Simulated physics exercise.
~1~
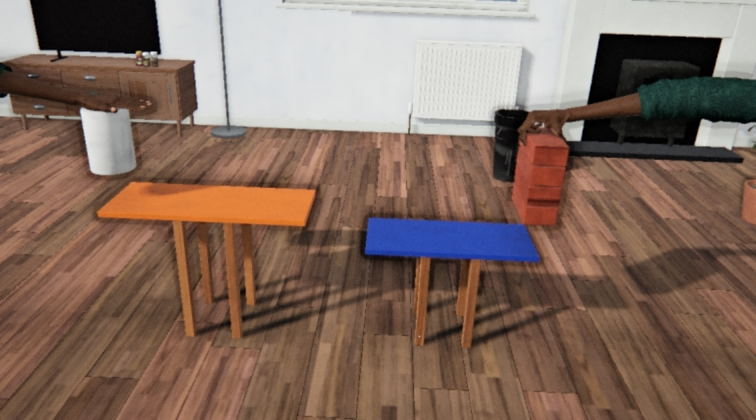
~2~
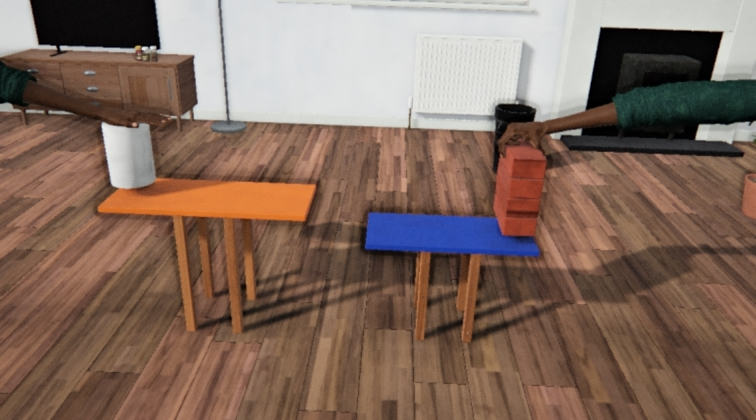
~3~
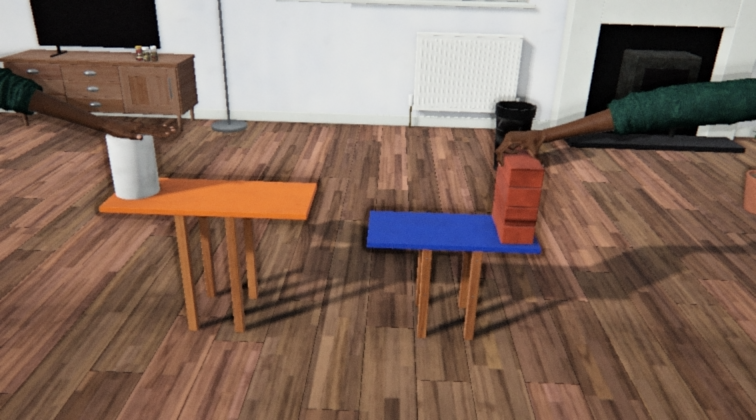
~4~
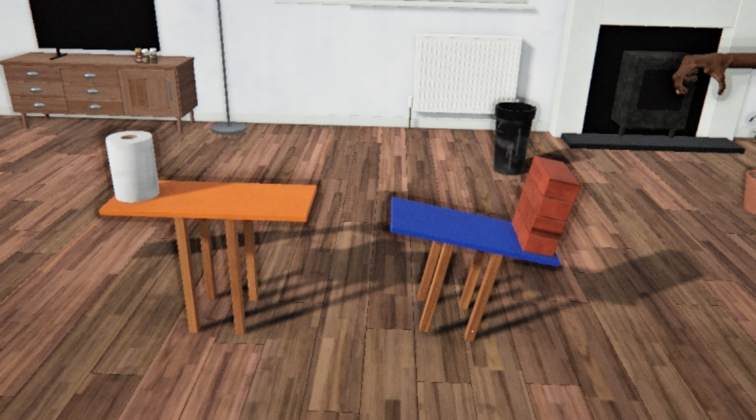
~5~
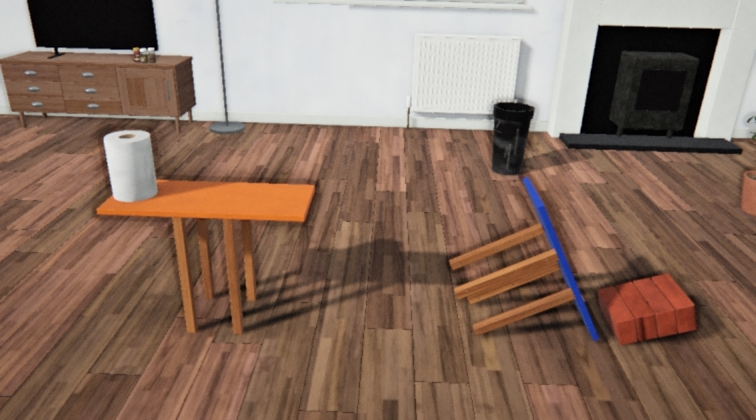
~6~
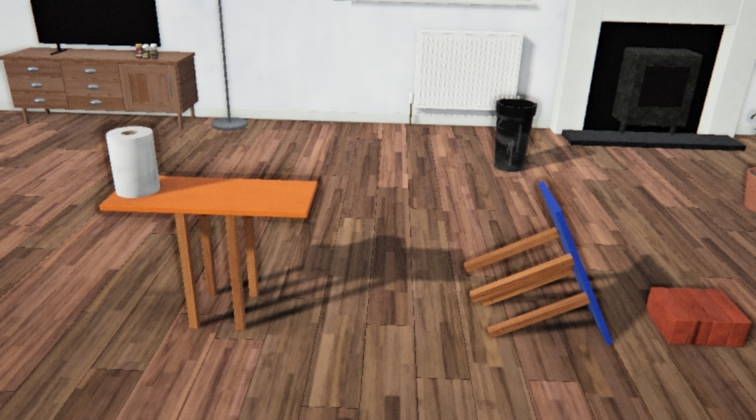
A stack of red bricks and a white paper roll are lowered by two hands onto the outer ends of two small tables in a wood-floored living room, seen from the front by a slightly swaying camera. The roll goes on the left of an orange table, the bricks on the right of a lower blue one. The hands let go and withdraw. The blue table tips right, its bricks leaning with it, and topples over, spilling them onto the floor. It ends on its side with the bricks lying beyond it, while the orange table stands steady, the roll upright.
